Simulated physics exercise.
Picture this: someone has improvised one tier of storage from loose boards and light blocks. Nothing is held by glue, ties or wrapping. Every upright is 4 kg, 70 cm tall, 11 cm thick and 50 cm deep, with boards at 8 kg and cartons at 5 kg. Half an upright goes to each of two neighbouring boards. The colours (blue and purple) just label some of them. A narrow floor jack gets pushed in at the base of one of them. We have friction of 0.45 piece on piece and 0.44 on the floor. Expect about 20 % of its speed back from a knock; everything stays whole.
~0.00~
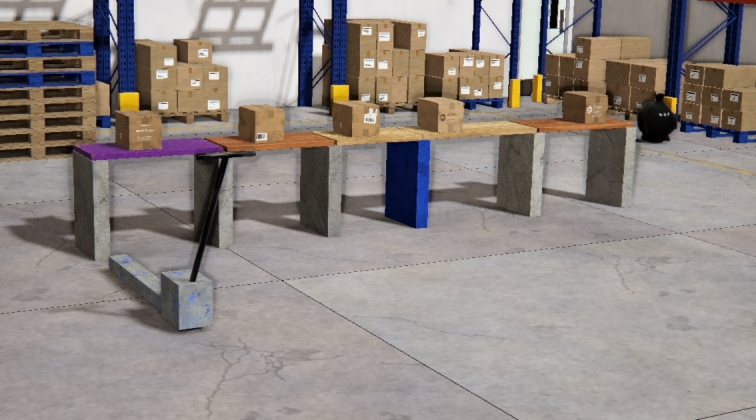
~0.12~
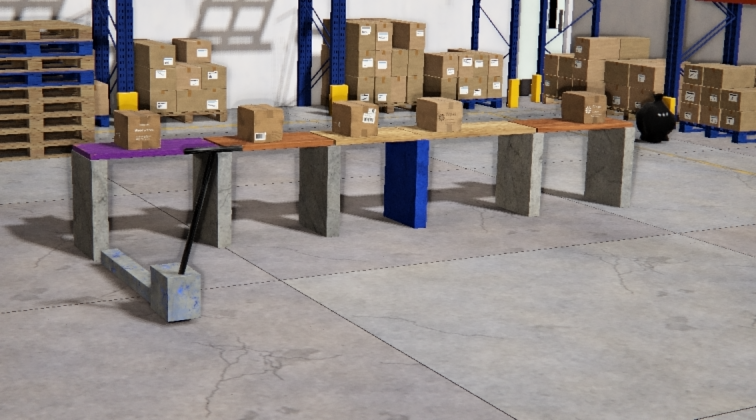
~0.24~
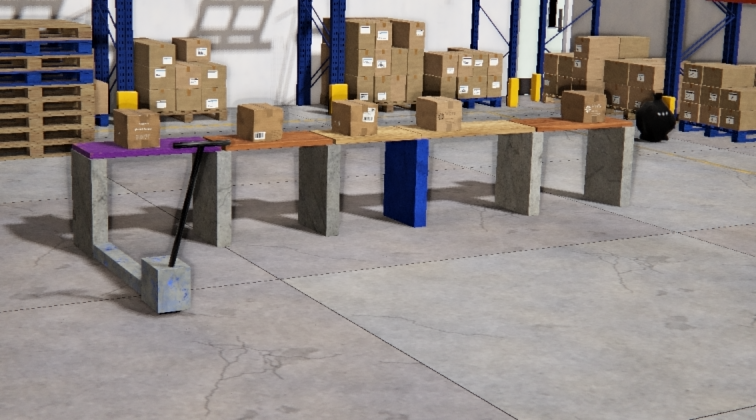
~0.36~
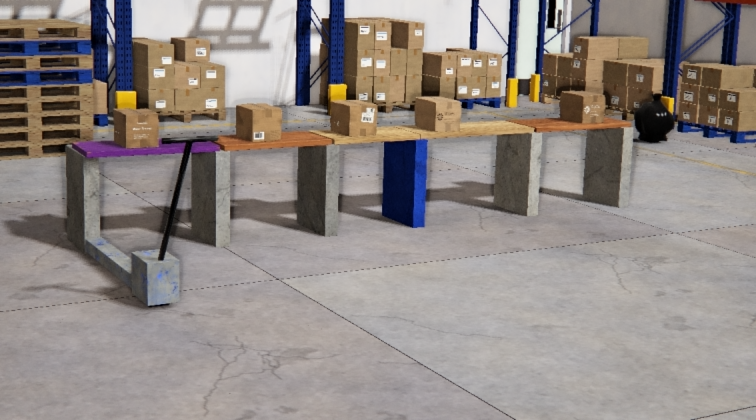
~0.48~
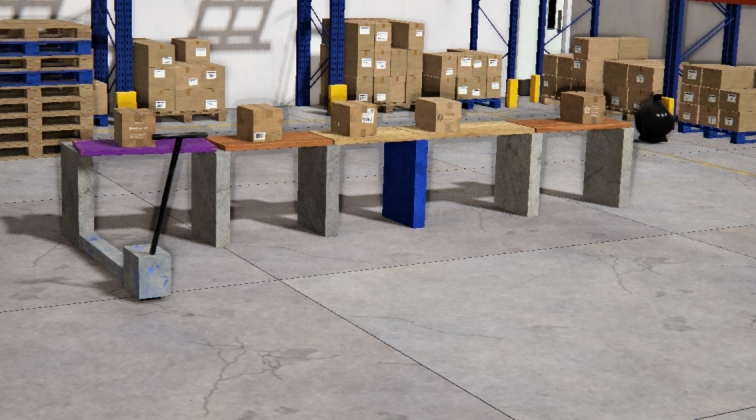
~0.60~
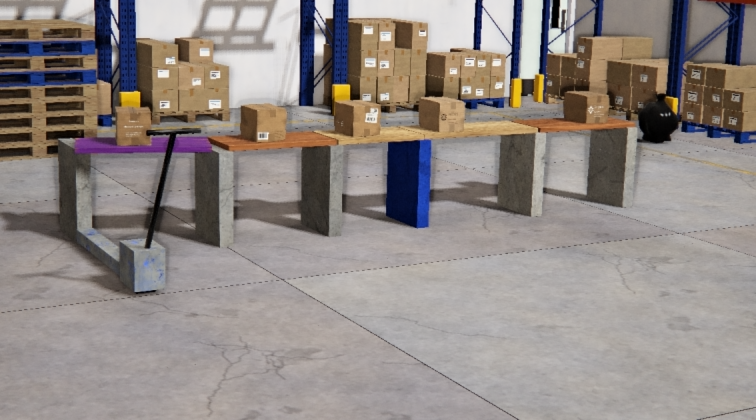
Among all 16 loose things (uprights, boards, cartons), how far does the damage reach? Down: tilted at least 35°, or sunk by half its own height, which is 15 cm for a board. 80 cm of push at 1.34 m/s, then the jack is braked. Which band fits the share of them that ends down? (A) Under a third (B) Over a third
The answer is A.
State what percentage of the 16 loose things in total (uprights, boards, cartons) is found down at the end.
It's somewhere around 10 percent.
After 0.86 s, none of the 16 pieces down, 3 disturbed; purple board leaning 4°.
After 1.48 s, 2 of the 16 pieces down; purple board on its side.
At rest (2.5 s), 2 of the 16 pieces down; purple board upside down; blue upright unmoved. That is 12 per cent. As the last picture would show them, middles, purple board near (126, 226), blue upright near (408, 179).
